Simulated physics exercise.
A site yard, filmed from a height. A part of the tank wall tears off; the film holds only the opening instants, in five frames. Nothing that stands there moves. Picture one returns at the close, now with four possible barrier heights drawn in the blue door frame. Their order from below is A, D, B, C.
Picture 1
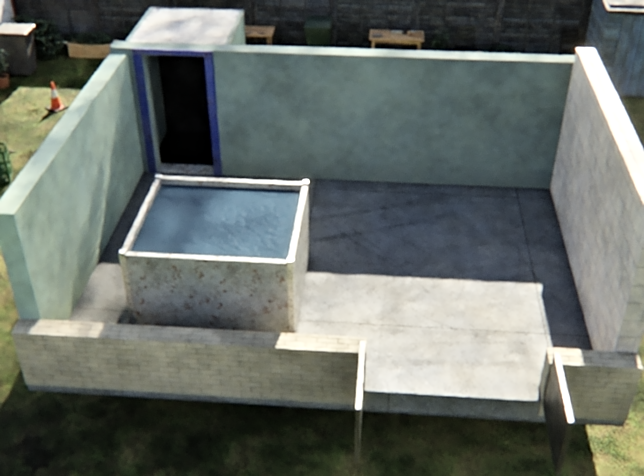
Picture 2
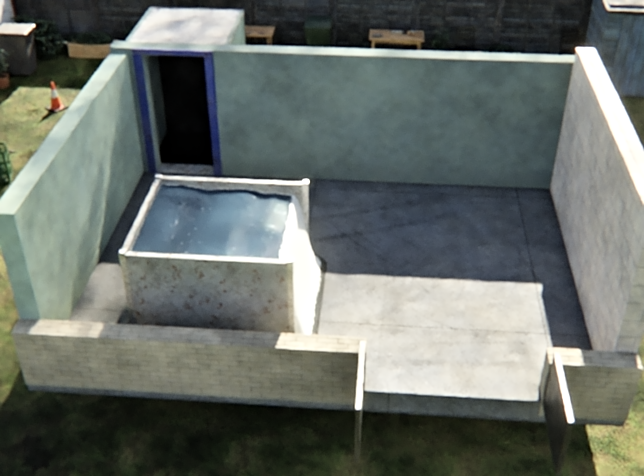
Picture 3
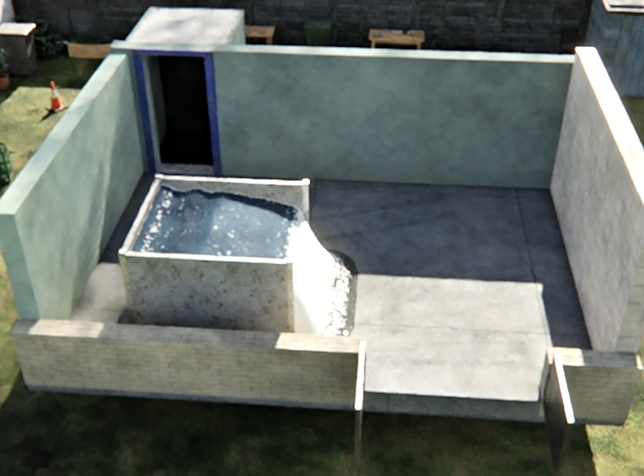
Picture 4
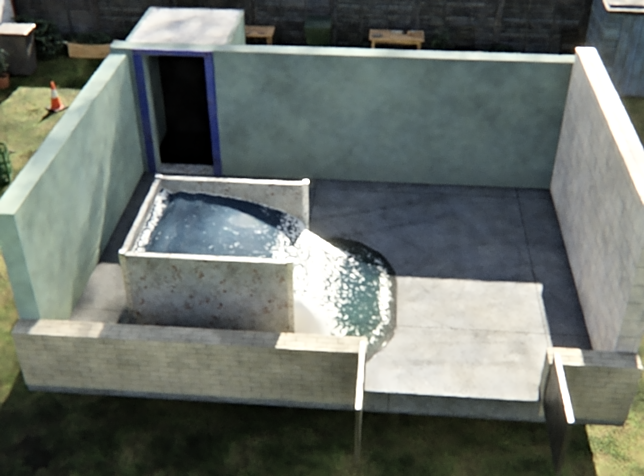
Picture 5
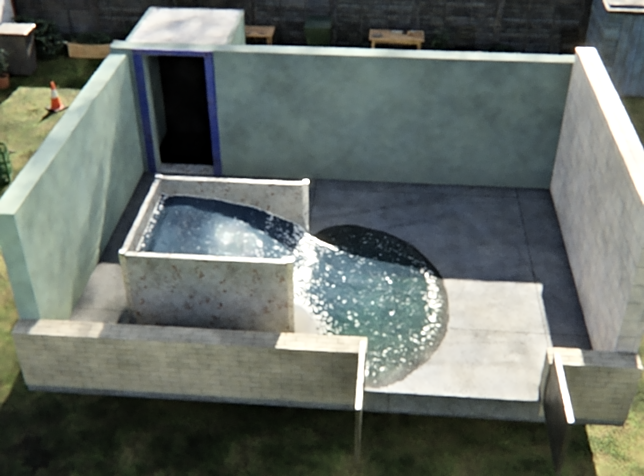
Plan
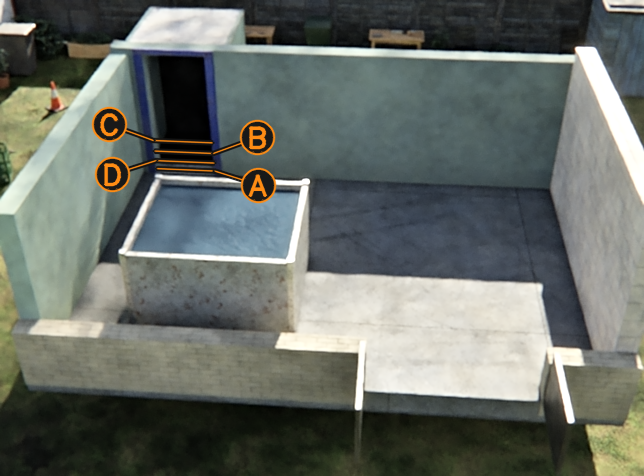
Water in a raised square tank churns and pours out through its right side, splashing onto the paved ground of a walled yard, then spreads in a widening, rounded sheet to the right and toward the low front wall.
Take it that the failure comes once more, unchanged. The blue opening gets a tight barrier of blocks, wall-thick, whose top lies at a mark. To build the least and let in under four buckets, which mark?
Use mark D.
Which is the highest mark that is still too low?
Here it is mark A.
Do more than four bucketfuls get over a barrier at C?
No, not at all.
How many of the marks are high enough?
Three of the four.
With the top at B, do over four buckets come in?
No, that is safe.
On the marked copy, A at (185, 169); B at (183, 152); C at (182, 141); D at (185, 161); from the bottom up A, D, B, C.
Choosing A, about 8 bucketfuls get in.
Choosing B, nothing gets over.
Choosing C, nothing gets over.
Choosing D, nothing gets over.
